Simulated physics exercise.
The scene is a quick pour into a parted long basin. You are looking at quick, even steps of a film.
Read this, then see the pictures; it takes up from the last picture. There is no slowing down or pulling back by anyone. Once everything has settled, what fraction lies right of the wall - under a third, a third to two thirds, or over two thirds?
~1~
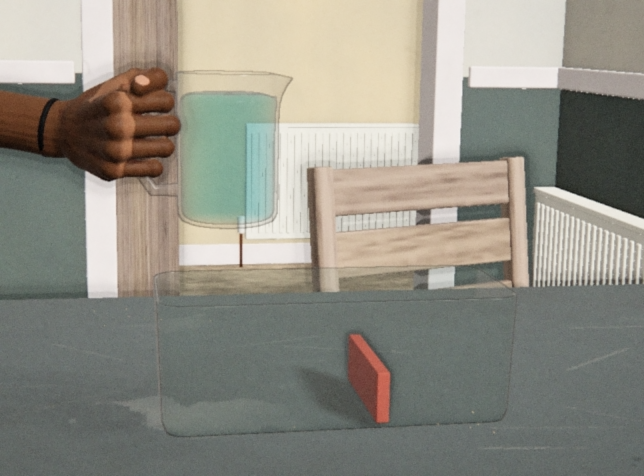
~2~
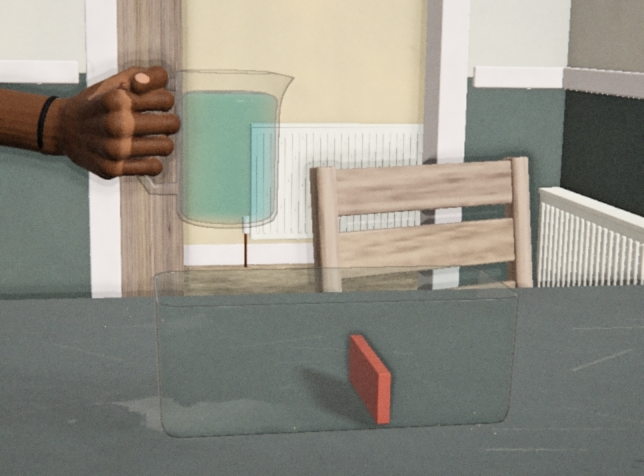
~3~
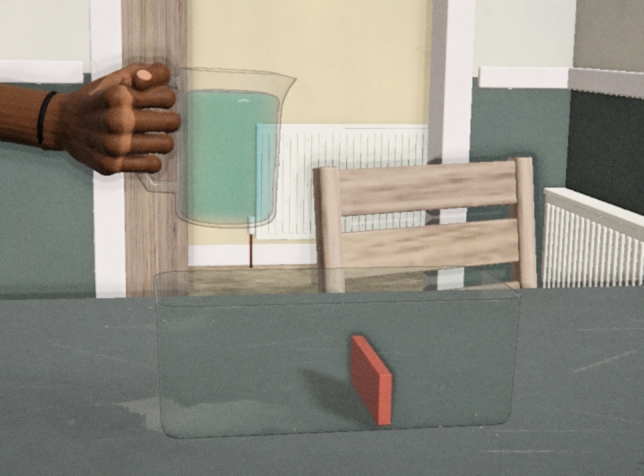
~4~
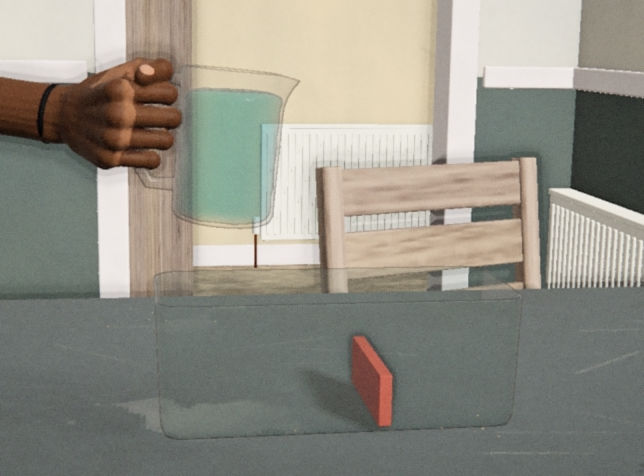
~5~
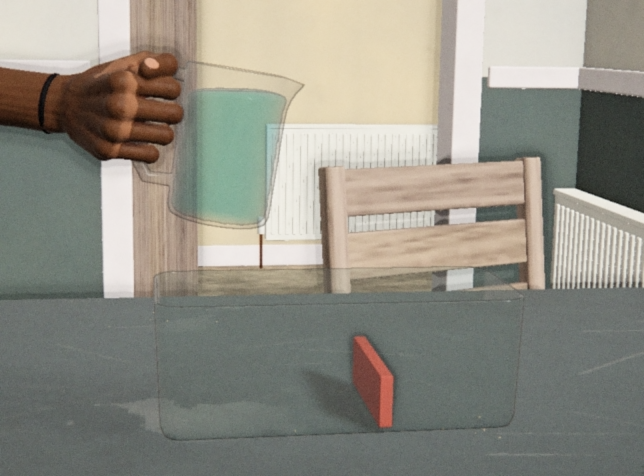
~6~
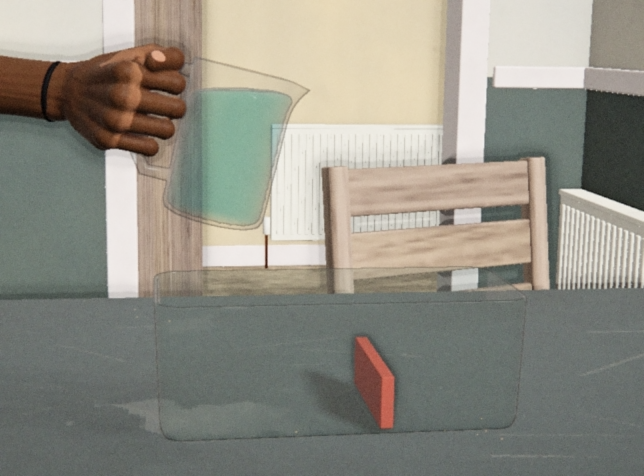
The share right of the wall is left at a third to two thirds.
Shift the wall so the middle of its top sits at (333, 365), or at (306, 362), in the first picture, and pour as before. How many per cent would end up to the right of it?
Case 1: 85 %; case 2: 95 %.
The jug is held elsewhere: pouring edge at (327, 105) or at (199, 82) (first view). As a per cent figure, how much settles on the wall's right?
Start one gives some 80 %, start two some 5 %.
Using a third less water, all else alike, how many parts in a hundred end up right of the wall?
Estimate: Around 35 per cent.
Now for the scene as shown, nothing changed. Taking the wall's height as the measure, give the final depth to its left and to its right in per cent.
I get 20 % for the left and 50 % for the right.
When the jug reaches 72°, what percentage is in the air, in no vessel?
Roughly 15 per cent.
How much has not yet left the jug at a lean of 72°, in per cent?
Around 80 percent remains.
A moment on, the jug is tipped part way and 81 per cent is still to pour, 0 is left of the wall and 5 right of it.
Next, the jug is tipped right over and 21 per cent is still to pour, 15 is left of the wall and 48 right of it.
Then the jug is tipped right over and 0 per cent is still to pour, 43 is left of the wall and 56 right of it.
Later the jug is tipped right over and 0 per cent is still to pour, 43 is left of the wall and 56 right of it.
In the end 43 per cent lies left of the wall, 56 right of it and 1 outside.
